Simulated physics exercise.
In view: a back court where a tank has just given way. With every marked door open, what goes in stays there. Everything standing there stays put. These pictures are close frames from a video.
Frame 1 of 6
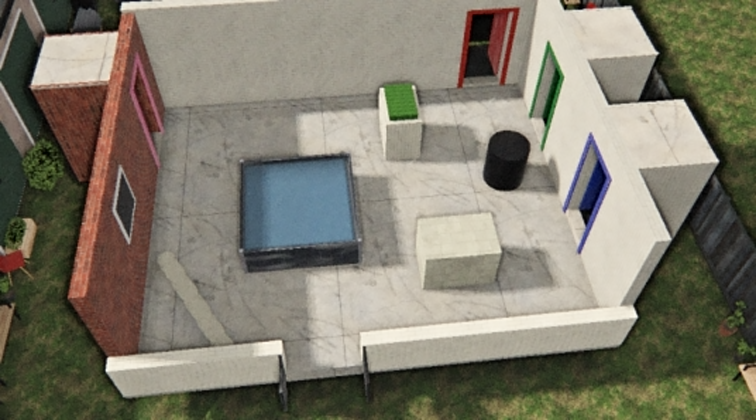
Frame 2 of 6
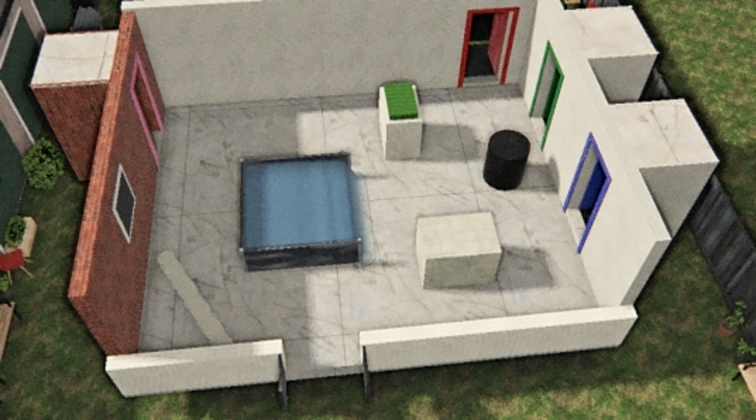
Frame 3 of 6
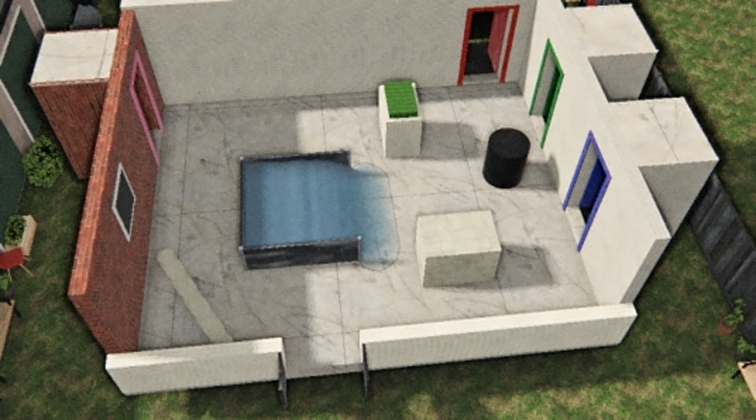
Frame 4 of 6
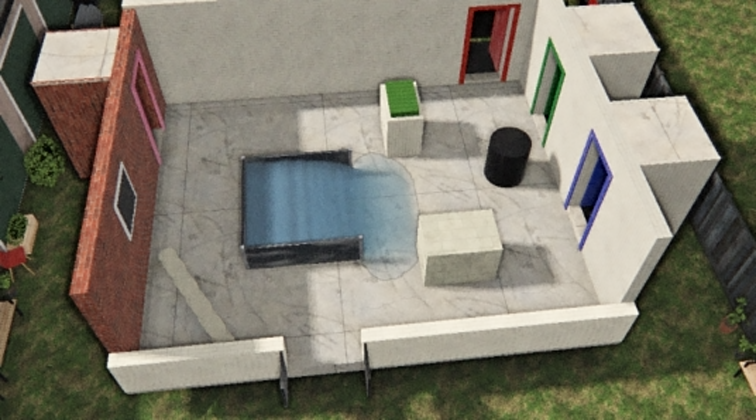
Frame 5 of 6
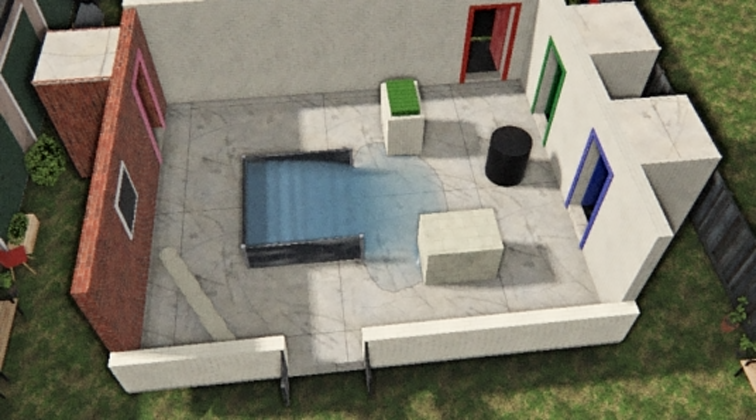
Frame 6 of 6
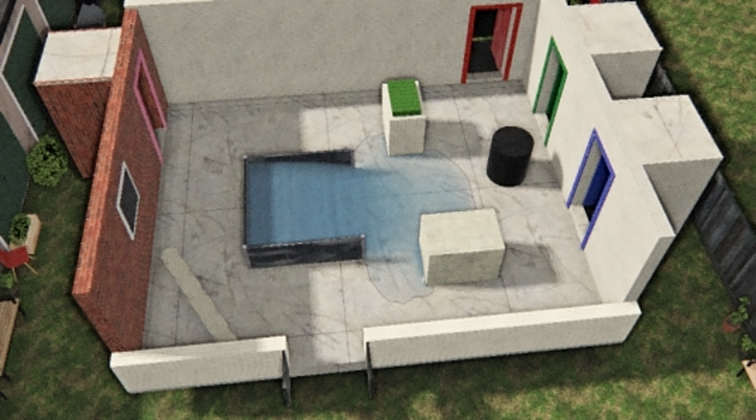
In this clip, a tank of blue water stands still in a walled, open-topped court, then its right side opens and water pours out, spreading rightward across the pale floor between the grass-topped block and the plain pale block.
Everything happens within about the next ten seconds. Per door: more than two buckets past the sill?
In order: The blue door gets too much water coming through. The pink door doesn't get too much water coming through. The red door gets too much water coming through. The green door gets too much water coming through.
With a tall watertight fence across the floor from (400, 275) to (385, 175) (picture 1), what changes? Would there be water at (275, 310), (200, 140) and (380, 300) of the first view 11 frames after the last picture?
As listed: Free of water, no water, flooded.
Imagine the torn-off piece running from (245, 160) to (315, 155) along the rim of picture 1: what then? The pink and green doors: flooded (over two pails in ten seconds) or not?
Pink door: Above the limit; green door: Above the limit.
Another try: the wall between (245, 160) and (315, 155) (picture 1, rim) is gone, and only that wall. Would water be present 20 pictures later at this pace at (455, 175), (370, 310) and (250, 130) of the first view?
Untouched, untouched, submerged.
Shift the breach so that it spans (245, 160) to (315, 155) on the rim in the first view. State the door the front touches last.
Answer: The blue-painted one.
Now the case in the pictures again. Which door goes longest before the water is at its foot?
Answer - the door marked pink.
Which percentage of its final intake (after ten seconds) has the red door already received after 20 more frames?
I make it 5 per cent.
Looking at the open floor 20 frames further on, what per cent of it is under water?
That comes to about 50 per cent.
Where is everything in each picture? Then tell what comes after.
The first frame shows the water tank at (299, 202) is whole and still.
In the second frame, the front is at (367, 262), out from the gap at (353, 208).
In the third frame, water pours out at (353, 209) and has run to (380, 267).
In the fourth frame, water pours out at (354, 208) and has run to (398, 272).
In the fifth frame, water pours out at (355, 208) and has run to (423, 277).
In the sixth frame, water pours out at (356, 208) and has run to a hidden place.
A moment on, water covers 25 % of the floor; the blue door wet at the sill, nothing in, the pink door not reached, the red door not reached, the green door not reached.
Next, water covers 35 % of the floor; the blue door over two buckets in, the pink door not reached, the red door not reached, the green door under two buckets in.
Then, water covers 50 % of the floor; the blue door far over two buckets in, the pink door not reached, the red door under two buckets in, the green door over two buckets in.
Later, water covers 60 % of the floor; the blue door far over two buckets in, the pink door not reached, the red door far over two buckets in, the green door far over two buckets in.
In the end, water covers 95 % of the floor; the blue door far over two buckets in, the pink door wet at the sill, nothing in, the red door far over two buckets in, the green door far over two buckets in.
